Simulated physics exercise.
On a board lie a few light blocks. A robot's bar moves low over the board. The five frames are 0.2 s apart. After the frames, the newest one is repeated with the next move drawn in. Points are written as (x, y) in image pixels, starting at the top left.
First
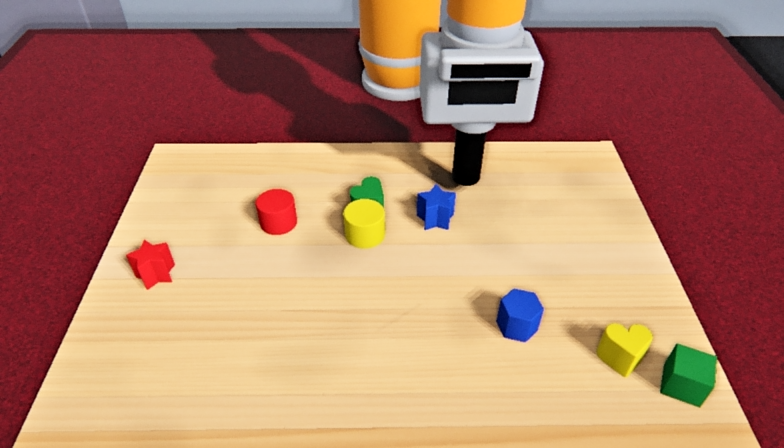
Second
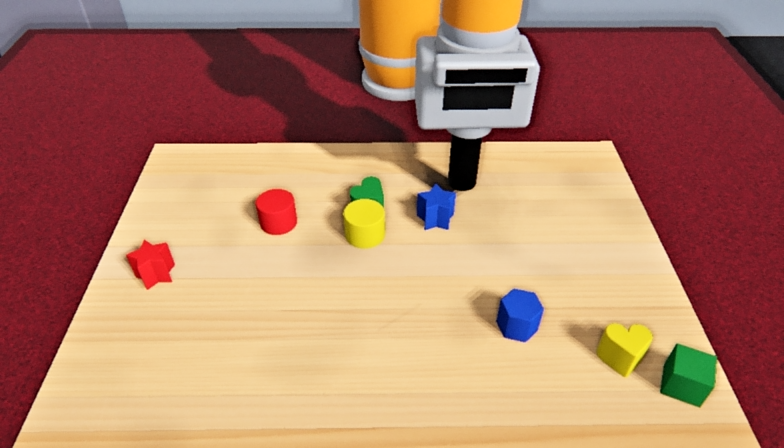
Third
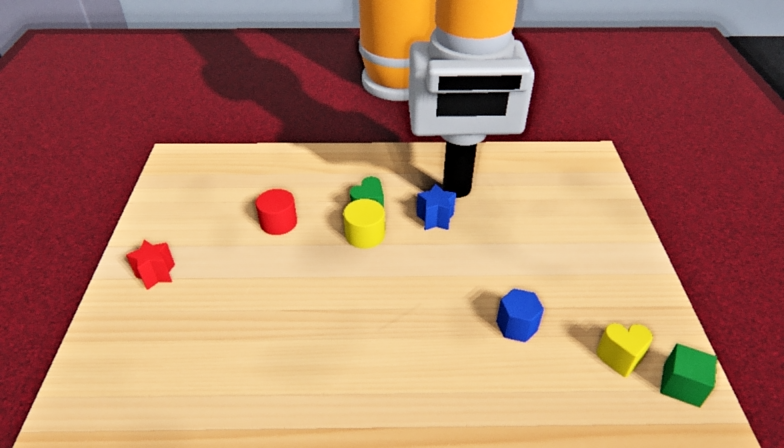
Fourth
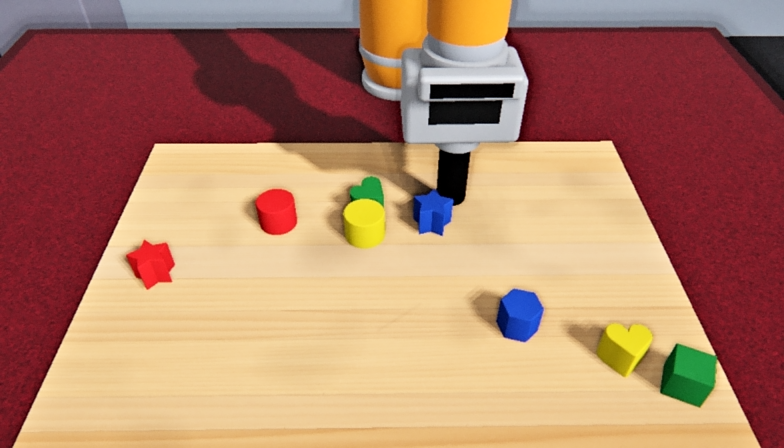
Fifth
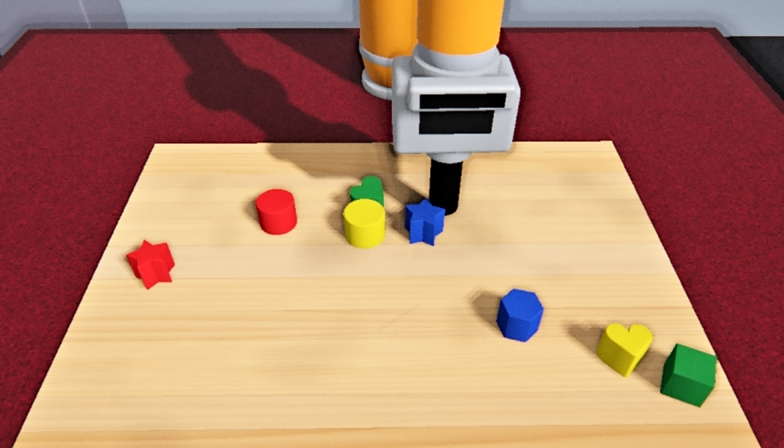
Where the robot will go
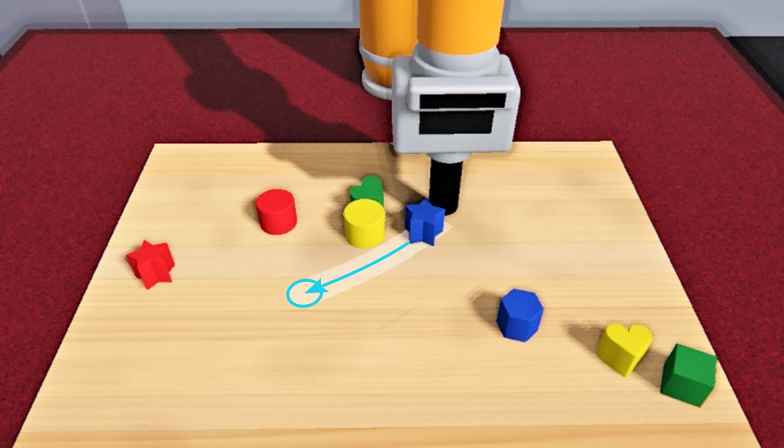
At first, a robot arm holds its black bar low near the back of a wooden board scattered with small red, yellow, green and blue blocks. The bar moves slightly forward and left toward the blue star, then pushes it a short way in that direction, nearer the yellow cylinder.
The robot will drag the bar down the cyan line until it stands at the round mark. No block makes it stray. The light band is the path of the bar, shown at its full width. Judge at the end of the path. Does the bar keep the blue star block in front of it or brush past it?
Still leading.
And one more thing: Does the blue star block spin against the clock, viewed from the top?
Yes.
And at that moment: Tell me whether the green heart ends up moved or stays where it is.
That block is not shifted.
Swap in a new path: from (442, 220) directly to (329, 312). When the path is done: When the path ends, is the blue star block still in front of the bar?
Yes, I think so.
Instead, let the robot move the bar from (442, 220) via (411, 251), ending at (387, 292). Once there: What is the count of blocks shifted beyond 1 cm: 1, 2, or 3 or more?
Going by the path, one of them shifts by more than about 1 cm.
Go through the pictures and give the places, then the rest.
In the first frame, bar tip at (466, 177); block tops, yellow circle at (364, 212); green heart at (368, 188); blue star block at (437, 197).
In the second frame, bar at (462, 183); blocks unchanged.
In the third frame, bar at (457, 189); blocks unchanged.
In the fourth frame, bar at (451, 197); blue star block at (433, 202).
In the fifth frame, bar at (443, 206); yellow circle at (364, 212); green heart at (368, 188); blue star block at (425, 211).
Path on the board, from (442, 220) through (404, 246) and (358, 271) to (305, 293).
The first path, step by step. One third of the way, bar at (403, 233); blue star block at (383, 239).
Two thirds of the way, bar at (356, 258); blue star block at (334, 267).
At the end, bar at (303, 280); yellow circle in place; green heart in place; blue star block at (286, 294), turned 25° anticlockwise.
